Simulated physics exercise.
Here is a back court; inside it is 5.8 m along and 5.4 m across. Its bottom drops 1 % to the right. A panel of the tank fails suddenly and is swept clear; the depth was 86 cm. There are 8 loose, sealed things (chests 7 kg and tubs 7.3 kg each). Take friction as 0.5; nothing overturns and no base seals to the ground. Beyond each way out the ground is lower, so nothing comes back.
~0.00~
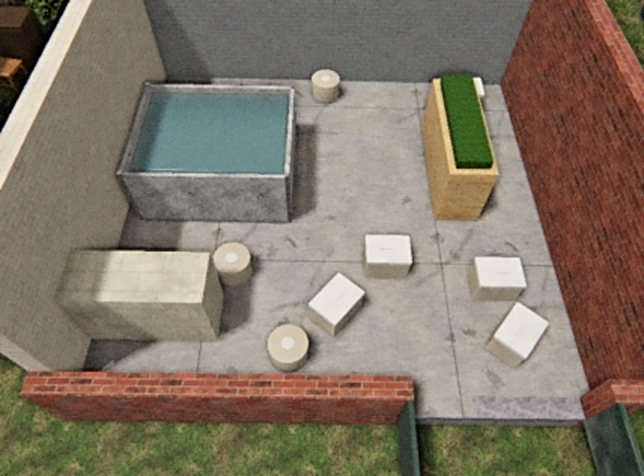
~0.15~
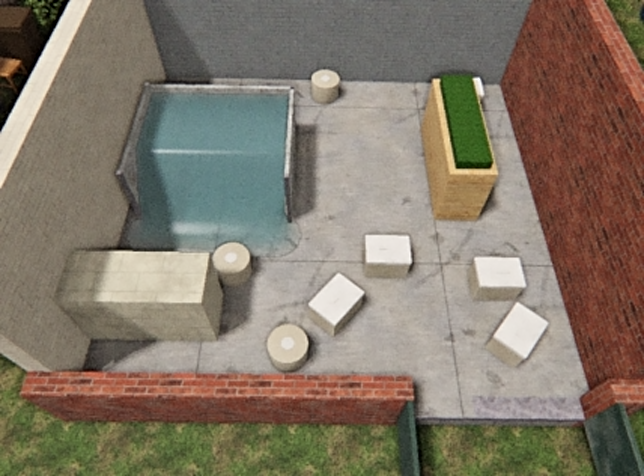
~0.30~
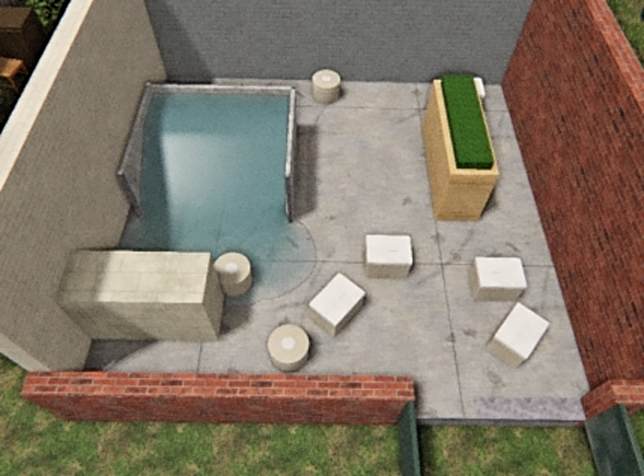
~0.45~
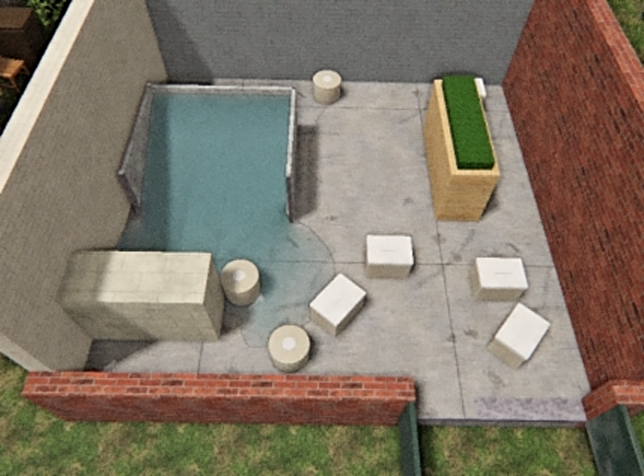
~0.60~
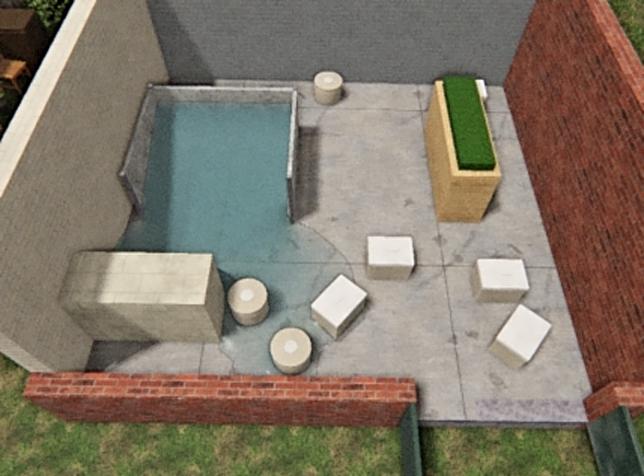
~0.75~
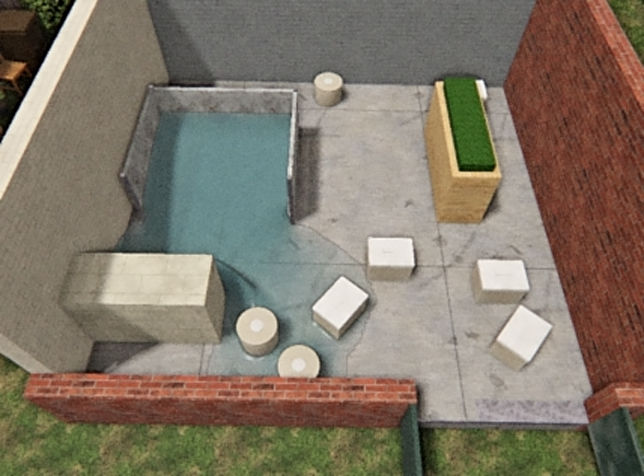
Water in a raised grey tank drops and spreads across the paved floor of a walled yard as the tank's front side disappears. The sheet widens around the pale tubs and blocks, and one tub shifts toward the low brick wall, followed by a second, slightly, while the white-topped blocks stay put.
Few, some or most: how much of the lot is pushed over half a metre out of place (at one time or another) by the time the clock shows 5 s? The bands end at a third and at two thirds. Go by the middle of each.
That comes to two thirds or above.
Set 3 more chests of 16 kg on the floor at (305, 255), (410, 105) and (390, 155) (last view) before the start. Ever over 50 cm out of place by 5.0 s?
In that order: More, less, less.
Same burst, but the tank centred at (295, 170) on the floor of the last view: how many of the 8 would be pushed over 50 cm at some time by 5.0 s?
Then 6.
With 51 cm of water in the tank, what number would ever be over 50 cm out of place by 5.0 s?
In that case 6 of them.
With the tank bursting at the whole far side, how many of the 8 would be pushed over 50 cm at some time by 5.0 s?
Then 7.
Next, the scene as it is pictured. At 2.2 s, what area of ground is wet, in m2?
About 16 m2.
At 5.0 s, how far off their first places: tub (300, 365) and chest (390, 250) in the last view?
In turn: Washed out, 300 cm.
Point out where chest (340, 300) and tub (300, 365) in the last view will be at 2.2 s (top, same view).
Near (537, 303) and (587, 369).
After 1.1 s 2 of 8 are over 50 cm from their spots; 2 afloat.
After 2.2 s 4 of 8 are over 50 cm from their spots; 4 afloat.
After 3.5 s 6 of 8 are over 50 cm from their spots; 5 afloat.
After 5.0 s 6 of 8 are over 50 cm from their spots, and 6 have been at some point; 6 afloat.
